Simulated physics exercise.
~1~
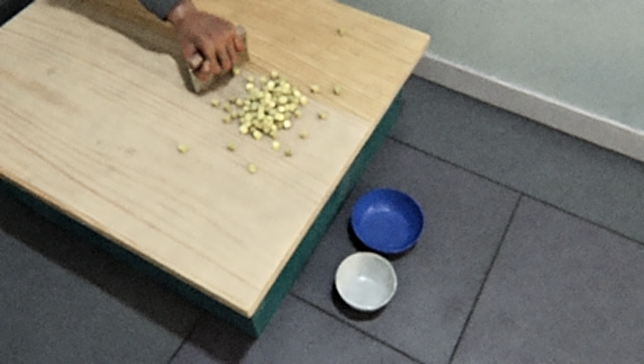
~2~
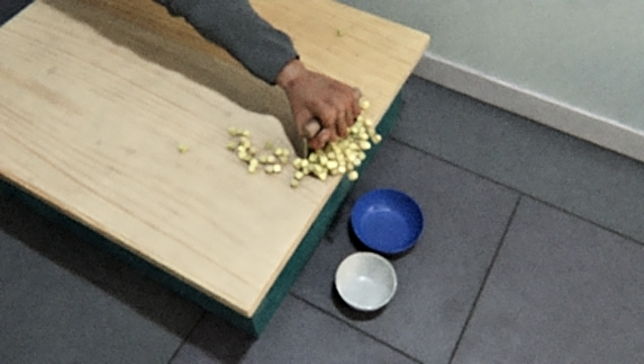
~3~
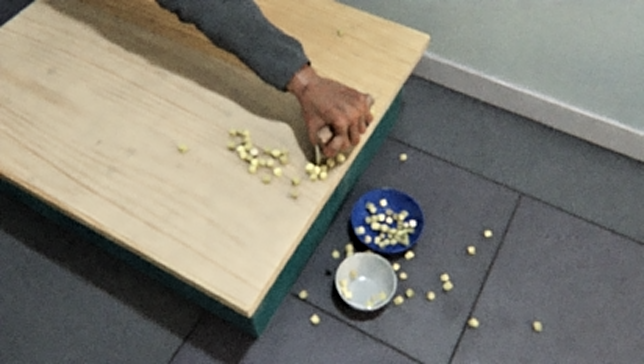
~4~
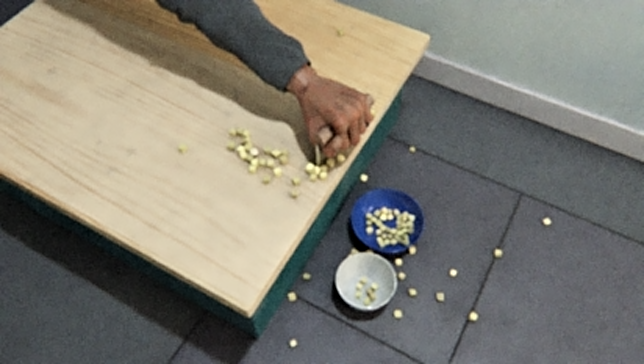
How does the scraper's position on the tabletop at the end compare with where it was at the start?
It starts near the upper middle of the tabletop, behind the pile, and ends farther right and lower down, at the right edge above the bowls.
A hand in a dark grey sleeve grips a scraper behind a loose pile of pale yellow potato cubes on a wooden tabletop with green sides, seen from above at an angle. A blue bowl and a smaller white bowl sit on the grey tiled floor beyond its right edge. The hand pushes the scraper right and down, sweeping much of the pile to the edge and leaving some cubes behind. Cubes then spill over and the hand stops at the edge. Many land in the blue bowl, a few in the white one, others scatter across the tiles, and a good share stays on the tabletop.
